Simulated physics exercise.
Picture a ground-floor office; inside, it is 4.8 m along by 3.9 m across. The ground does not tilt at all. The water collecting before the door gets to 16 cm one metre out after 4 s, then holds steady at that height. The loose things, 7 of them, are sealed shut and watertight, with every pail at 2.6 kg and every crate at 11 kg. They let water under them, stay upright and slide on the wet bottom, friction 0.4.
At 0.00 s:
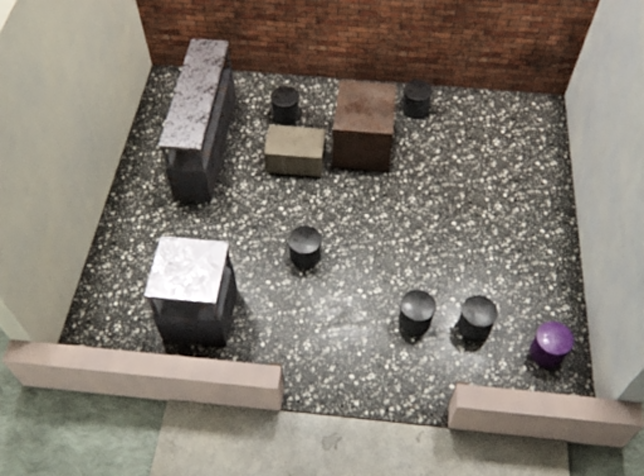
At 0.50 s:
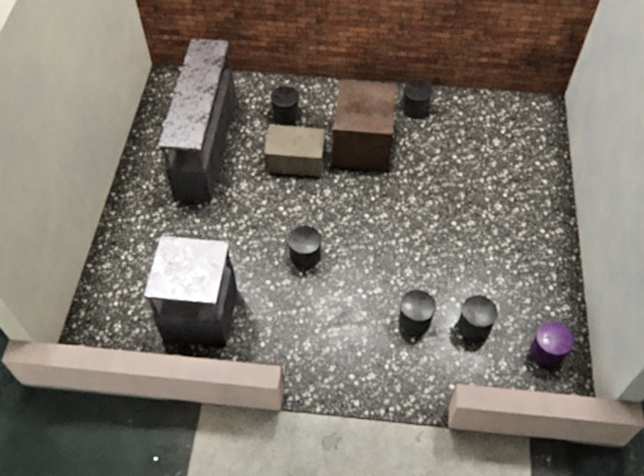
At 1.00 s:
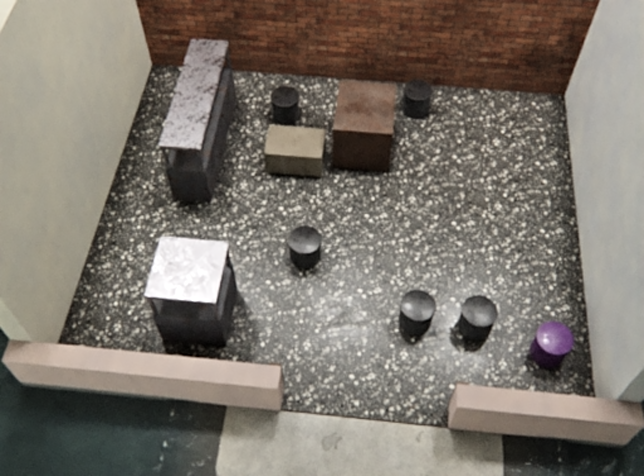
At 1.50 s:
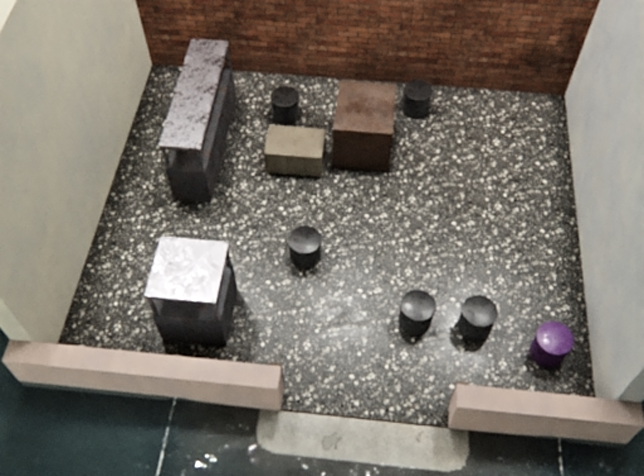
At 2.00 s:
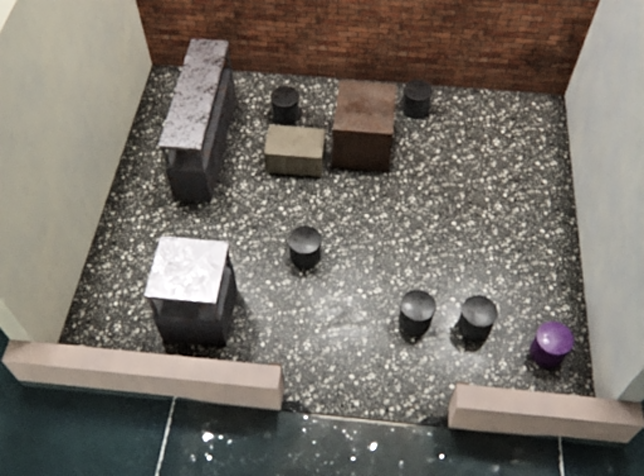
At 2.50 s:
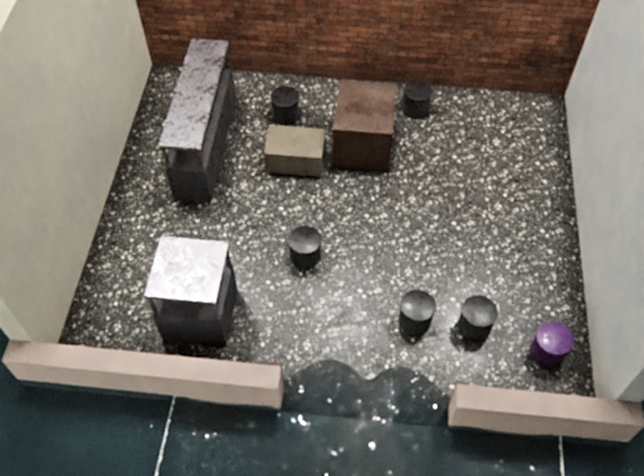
Dark water spread across the ground outside an office, covered the pale path up to the doorway, and then crept in through the gap, while the purple pail and everything else inside stayed still.
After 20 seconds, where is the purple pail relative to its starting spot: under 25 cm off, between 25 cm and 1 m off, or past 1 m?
Between 25 cm and 1 m off.
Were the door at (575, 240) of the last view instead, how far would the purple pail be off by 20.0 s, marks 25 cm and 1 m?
Result for the purple pail: Moderate displacement.
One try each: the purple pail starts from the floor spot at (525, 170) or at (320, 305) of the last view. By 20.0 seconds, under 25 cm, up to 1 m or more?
First try it drifts well away, second try it drifts well away.
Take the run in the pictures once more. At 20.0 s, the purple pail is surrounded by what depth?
Depth: About 11 cm.
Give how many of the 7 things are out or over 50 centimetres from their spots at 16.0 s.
The count is 4.
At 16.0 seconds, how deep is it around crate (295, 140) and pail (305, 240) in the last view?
I'd estimate 12 cm for the first and 8 cm for the second.
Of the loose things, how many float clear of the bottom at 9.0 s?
4.
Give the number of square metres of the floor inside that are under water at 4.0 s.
Roughly 3.0 m2.
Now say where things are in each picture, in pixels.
In the first picture, the purple pail at (555, 338) rests on the ground; 0.0 m2 under water; 0 of 7 have shifted.
In the second picture, the purple pail at (555, 338) rests on the ground; 0.0 m2 under water; 0 of 7 have shifted.
In the third picture, the purple pail at (555, 338), on the bottom; water covers 0.0 m2; 0 of 7 have shifted.
In the fourth picture, the purple pail at (555, 338), on the bottom; 0.0 m2 under water; 0 of 7 have shifted.
In the fifth picture, the purple pail at (555, 338), on the bottom; water covers 0.0 m2; 0 of 7 have shifted.
In the sixth picture, the purple pail at (555, 338), on the bottom; water covers 0.3 m2; 0 of 7 have shifted.
After 4.0 s the purple pail is near (555, 338), 0.0 m from its start, aground; 0 afloat.
After 9.0 s the purple pail is near (555, 338), 0.0 m from its start, aground; 4 afloat.
After 16.0 s the purple pail is near (498, 237), 1.1 m from its start, afloat; 7 afloat.
After 20.0 s the purple pail is near (500, 314), 0.5 m from its start, afloat; 7 afloat.
